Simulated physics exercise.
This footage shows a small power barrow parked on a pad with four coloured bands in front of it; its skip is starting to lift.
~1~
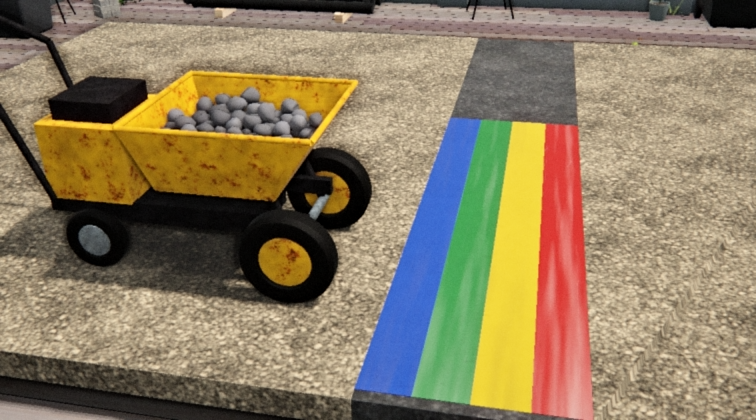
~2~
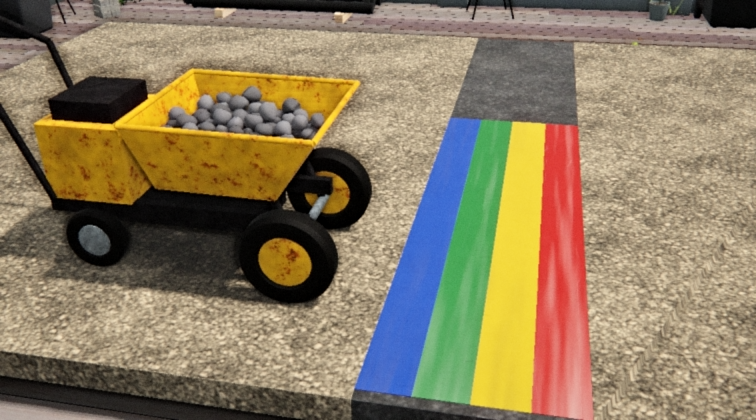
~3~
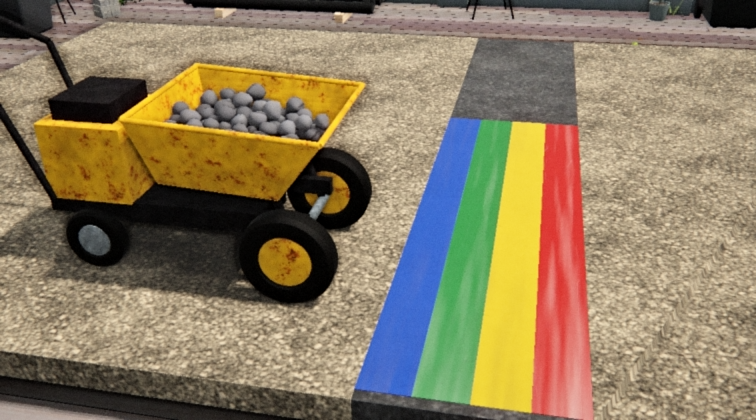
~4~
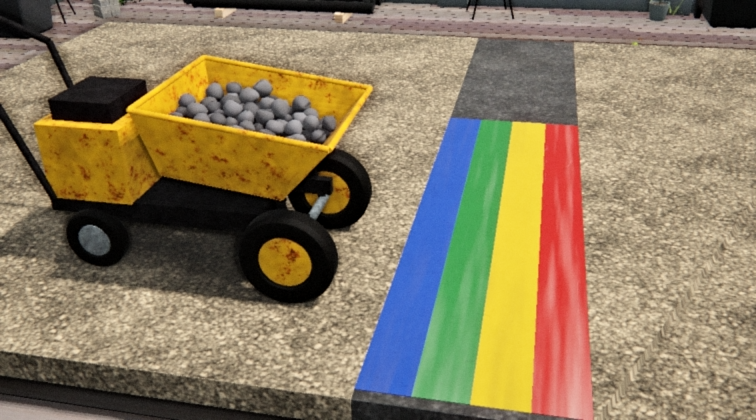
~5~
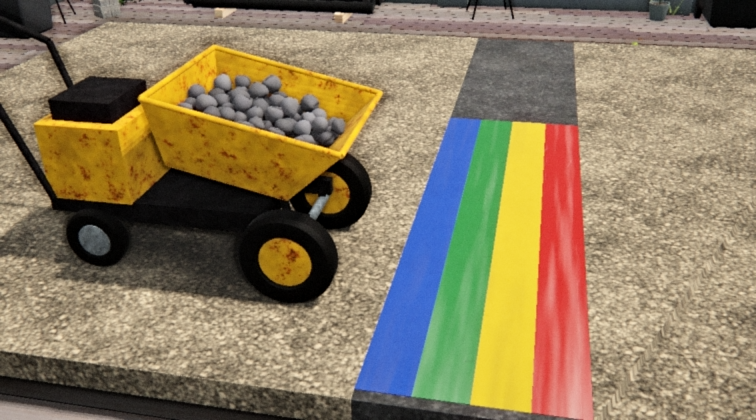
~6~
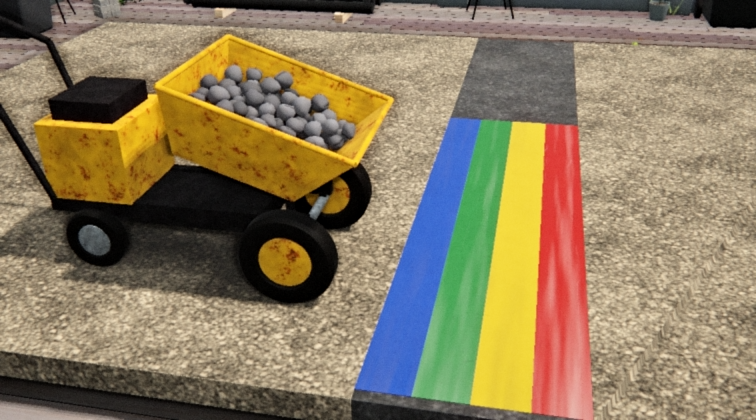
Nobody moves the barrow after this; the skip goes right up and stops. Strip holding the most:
Green strip.
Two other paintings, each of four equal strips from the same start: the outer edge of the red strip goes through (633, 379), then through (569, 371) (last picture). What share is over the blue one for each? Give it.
Roughly 20 % and 10 %.
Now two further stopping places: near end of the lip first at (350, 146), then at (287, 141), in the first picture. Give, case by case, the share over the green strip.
Well, you'd get roughly 20 per cent from the first place and roughly 30 per cent from the second.
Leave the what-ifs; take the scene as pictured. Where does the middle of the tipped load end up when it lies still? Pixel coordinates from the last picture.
Resting centre, last picture - approx. (480, 269).
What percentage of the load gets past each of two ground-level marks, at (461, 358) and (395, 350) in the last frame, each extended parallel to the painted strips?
About 50 and 90 %.
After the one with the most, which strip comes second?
The strip in yellow.
Shortly afterwards, skip tipped steeply; the whole lot in the skip.
Next, skip tipped right over; the bulk in the skip; only a few over the blue strip; near a quarter over the green strip; only a few over the yellow strip.
Some moments later, skip tipped right over; near a quarter in the skip; a little over the blue strip; near a third over the green strip; near a quarter over the yellow strip; a little over the red strip; only a few off the paint.
In the end, skip tipped right over; a little in the skip; a little over the blue strip; near a third over the green strip; near a quarter over the yellow strip; a little over the red strip; only a few off the paint.
